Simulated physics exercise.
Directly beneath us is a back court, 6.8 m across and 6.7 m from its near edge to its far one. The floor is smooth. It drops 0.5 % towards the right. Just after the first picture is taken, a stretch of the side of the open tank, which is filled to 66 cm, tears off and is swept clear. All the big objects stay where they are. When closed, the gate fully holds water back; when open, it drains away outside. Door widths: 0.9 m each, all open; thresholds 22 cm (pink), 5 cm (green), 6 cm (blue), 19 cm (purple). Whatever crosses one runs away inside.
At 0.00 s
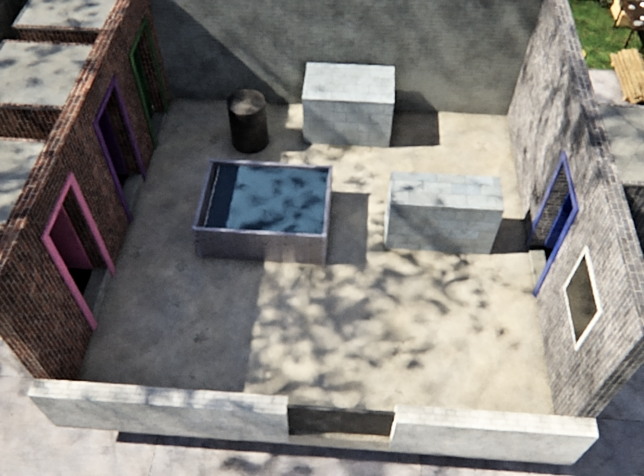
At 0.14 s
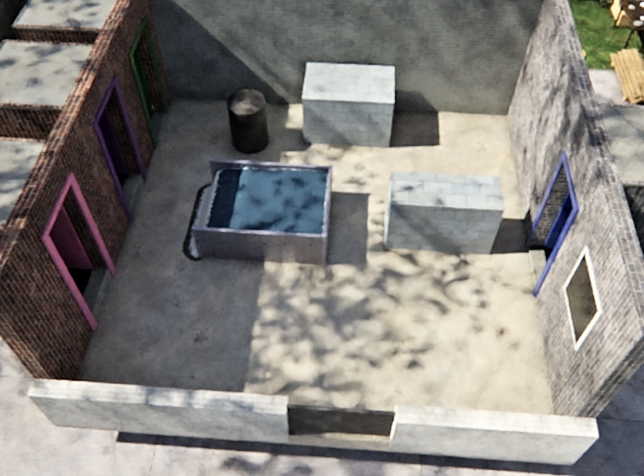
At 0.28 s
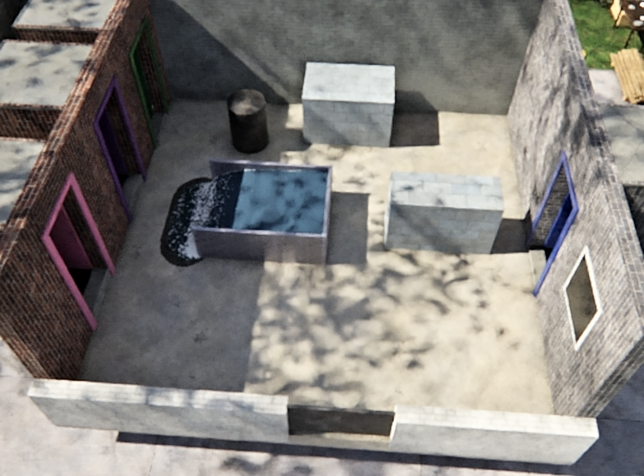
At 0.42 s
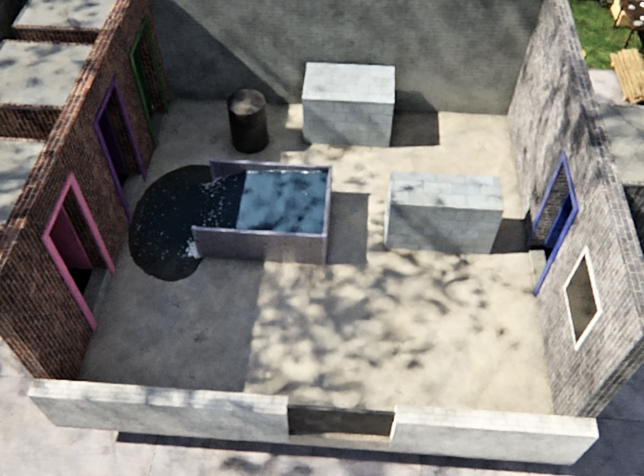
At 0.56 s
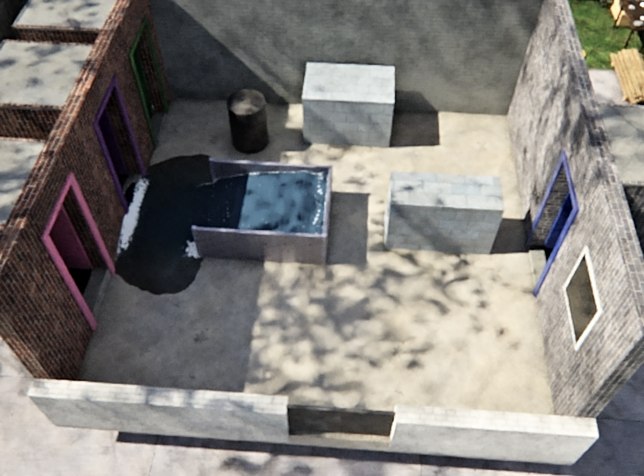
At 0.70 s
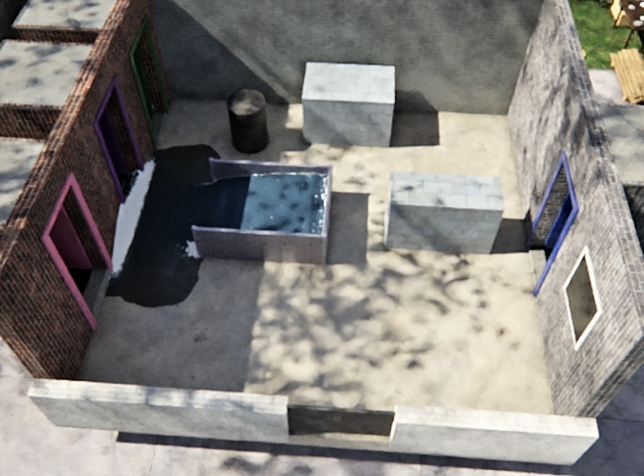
Dark water burst out of the left end of an open tank in a walled yard, spread across the floor in a widening pool, and splashed white along the brick wall with the coloured doorways.
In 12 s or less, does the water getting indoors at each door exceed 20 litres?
Pink door: Does not exceed it; green door: Exceeds it; blue door: Does not exceed it; purple door: Exceeds it.
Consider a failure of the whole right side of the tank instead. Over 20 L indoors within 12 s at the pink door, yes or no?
Well, at pink it would be too little.
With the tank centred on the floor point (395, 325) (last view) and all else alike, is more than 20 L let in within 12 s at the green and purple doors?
Checking the limit: The green door is beyond it and the purple door is within it.
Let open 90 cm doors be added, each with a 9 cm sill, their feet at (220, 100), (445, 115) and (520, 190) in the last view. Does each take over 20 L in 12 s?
So, in the order given, it's beyond the mark, then shy of the mark, then shy of the mark.
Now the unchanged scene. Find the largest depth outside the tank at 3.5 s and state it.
Max around 26 cm.
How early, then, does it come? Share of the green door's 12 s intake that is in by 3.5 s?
Roughly 25%.
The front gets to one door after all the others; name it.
The final one is the blue door.
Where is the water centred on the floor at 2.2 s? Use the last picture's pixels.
Roughly (192, 226).
After 1.4 s water covers 15 % of the floor and is deepest (41 cm) near (130, 225); pink door 17 cm at the sill, 0 L in, green door 8 cm at the sill, 0 L in, blue door not reached, purple door 39 cm at the sill, 60 L in.
After 2.2 s water covers 25 % of the floor and is deepest (33 cm) near (135, 209); pink door 16 cm at the sill, 0 L in, green door 9 cm at the sill, 5 L in, blue door not reached, purple door 32 cm at the sill, 141 L in.
After 3.5 s water covers 40 % of the floor and is deepest (26 cm) near (302, 110); pink door 9 cm at the sill, 0 L in, green door 7 cm at the sill, 14 L in, blue door not reached, purple door 15 cm at the sill, 172 L in.
After 7.0 s water covers 80 % of the floor and is deepest (12 cm) near (302, 116); pink door 5 cm at the sill, 0 L in, green door 10 cm at the sill, 46 L in, blue door 5 cm at the sill, 0 L in, purple door 7 cm at the sill, 173 L in.
After 12.0 s water covers 95 % of the floor and is deepest (8 cm) near (502, 139); pink door 3 cm at the sill, 0 L in, green door 4 cm at the sill, 61 L in, blue door 6 cm at the sill, 2 L in, purple door 4 cm at the sill, 173 L in.
